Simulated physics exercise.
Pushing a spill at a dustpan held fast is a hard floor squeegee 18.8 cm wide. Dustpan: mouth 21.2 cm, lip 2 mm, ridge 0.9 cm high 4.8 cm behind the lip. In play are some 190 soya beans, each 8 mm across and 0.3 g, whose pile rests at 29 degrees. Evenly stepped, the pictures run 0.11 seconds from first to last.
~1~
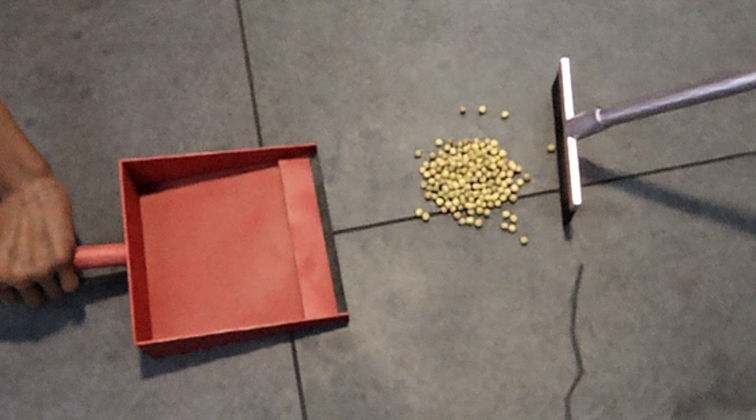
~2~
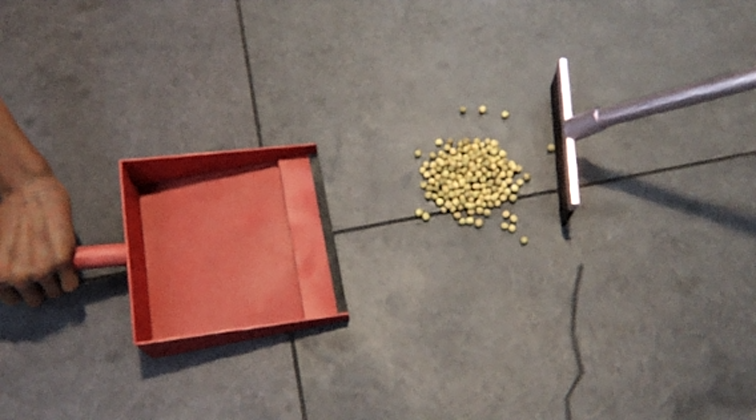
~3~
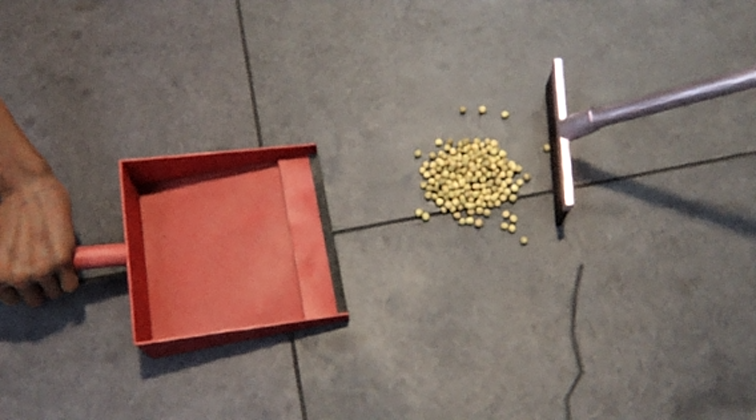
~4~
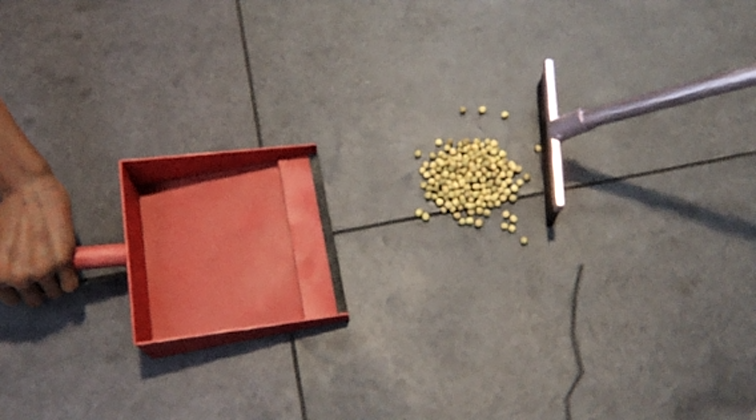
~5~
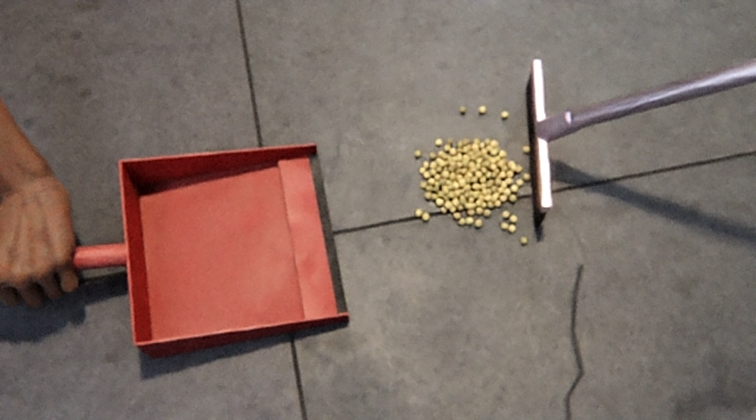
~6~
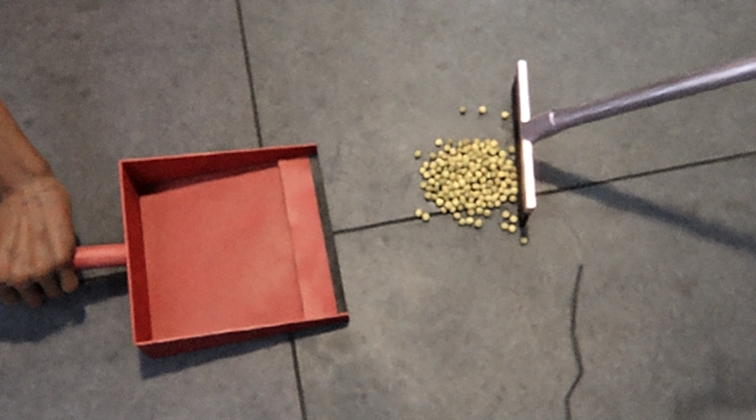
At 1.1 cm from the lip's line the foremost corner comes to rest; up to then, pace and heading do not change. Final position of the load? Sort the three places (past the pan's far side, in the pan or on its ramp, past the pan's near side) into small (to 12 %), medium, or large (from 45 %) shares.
Far side: Medium. Pan: Medium. Near side: Small.
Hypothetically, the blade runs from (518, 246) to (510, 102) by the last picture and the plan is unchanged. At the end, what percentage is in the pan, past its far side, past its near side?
Split: Pan = 30, far = 25, near = 5.
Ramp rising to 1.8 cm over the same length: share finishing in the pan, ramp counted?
Close to 25 per cent then.
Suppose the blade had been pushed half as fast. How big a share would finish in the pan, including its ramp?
Roughly 25 in a hundred.
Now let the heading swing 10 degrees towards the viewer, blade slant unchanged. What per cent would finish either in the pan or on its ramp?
30 %.
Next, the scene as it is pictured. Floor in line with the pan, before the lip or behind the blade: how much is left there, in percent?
35 %.
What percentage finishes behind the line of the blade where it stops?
Around 10 in a hundred.
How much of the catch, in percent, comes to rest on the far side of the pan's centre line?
Around 90 percent.
Then, 0.14 s after the last picture, middle of the blade 12 cm from the lip; 0 % over the lip, far side 15 %, near side 0 %.
Then, 0.23 s after the last picture, middle of the blade 5 cm from the lip; 0 % over the lip, far side 25 %, near side 0 %.
Then, 0.45 s after the last picture, middle of the blade 3 cm from the lip; 40 % over the lip, far side 30 %, near side 0 %.
In the end, far side 30 %, pan 35 %, near side 5 %, in front of the lip or behind the blade 35 %.
